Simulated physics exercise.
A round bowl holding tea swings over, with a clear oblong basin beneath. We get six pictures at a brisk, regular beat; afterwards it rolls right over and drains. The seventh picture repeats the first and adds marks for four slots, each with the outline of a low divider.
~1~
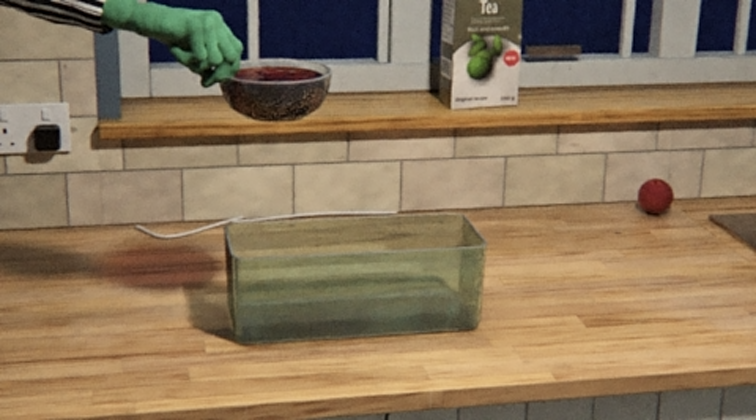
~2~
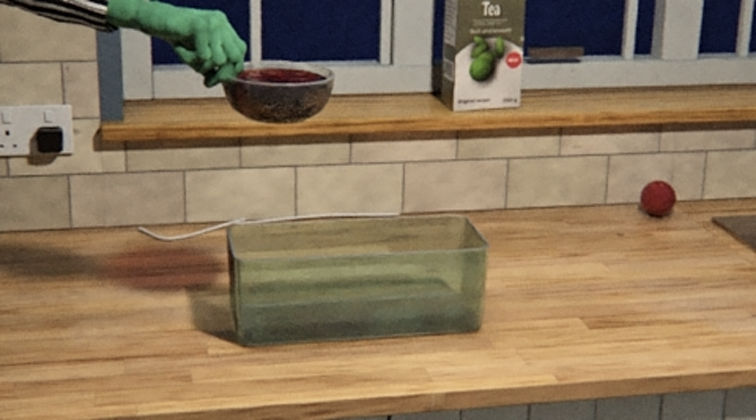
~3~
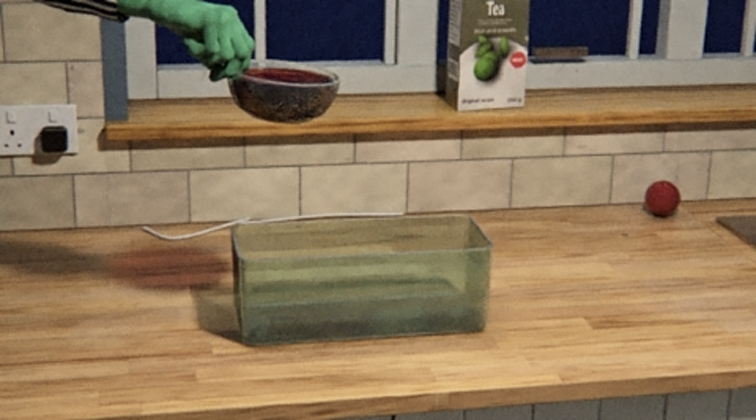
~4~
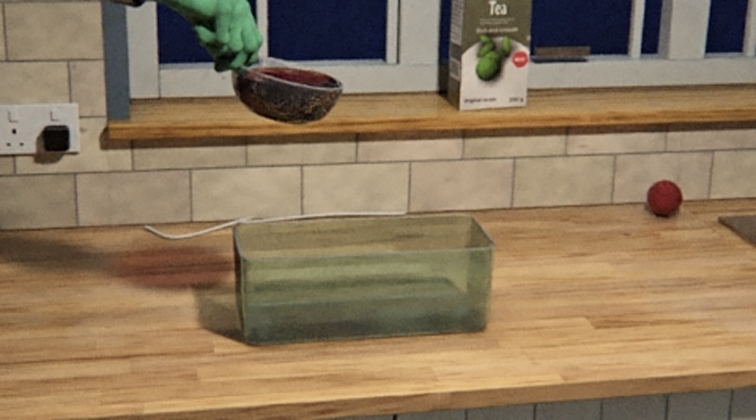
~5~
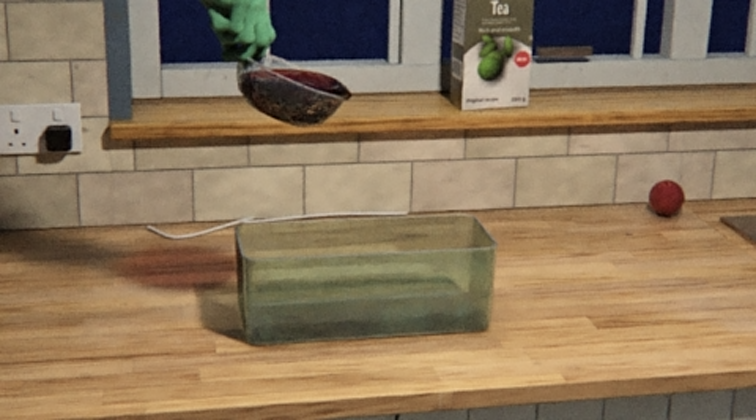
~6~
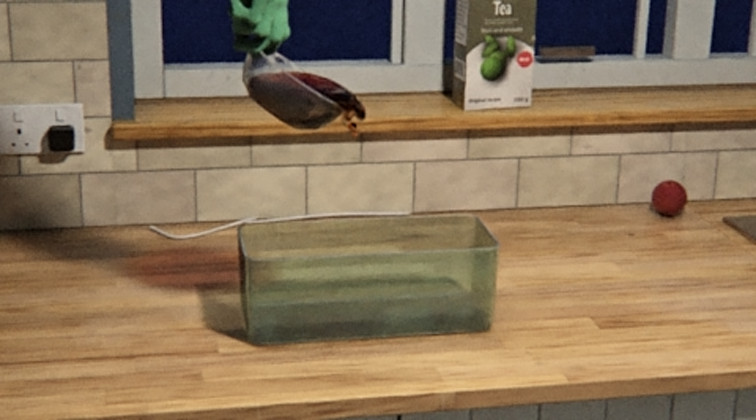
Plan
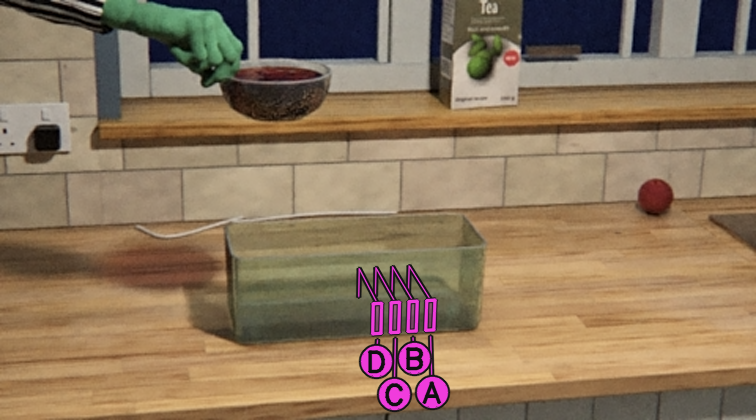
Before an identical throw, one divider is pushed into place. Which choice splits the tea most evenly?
Take C.
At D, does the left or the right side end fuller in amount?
The right side.
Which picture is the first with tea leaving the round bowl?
Picture 5.
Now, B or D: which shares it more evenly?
Position D.
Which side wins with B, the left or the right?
The left one.
In magenta, A at (430, 336); B at (413, 337); C at (395, 338); D at (377, 339).
If A is chosen, about 93 % ends left of the wall and 5 % right of it.
If B is chosen, about 84 % ends left of the wall and 14 % right of it.
If C is chosen, about 51 % ends left of the wall and 47 % right of it.
If D is chosen, about 29 % ends left of the wall and 69 % right of it.
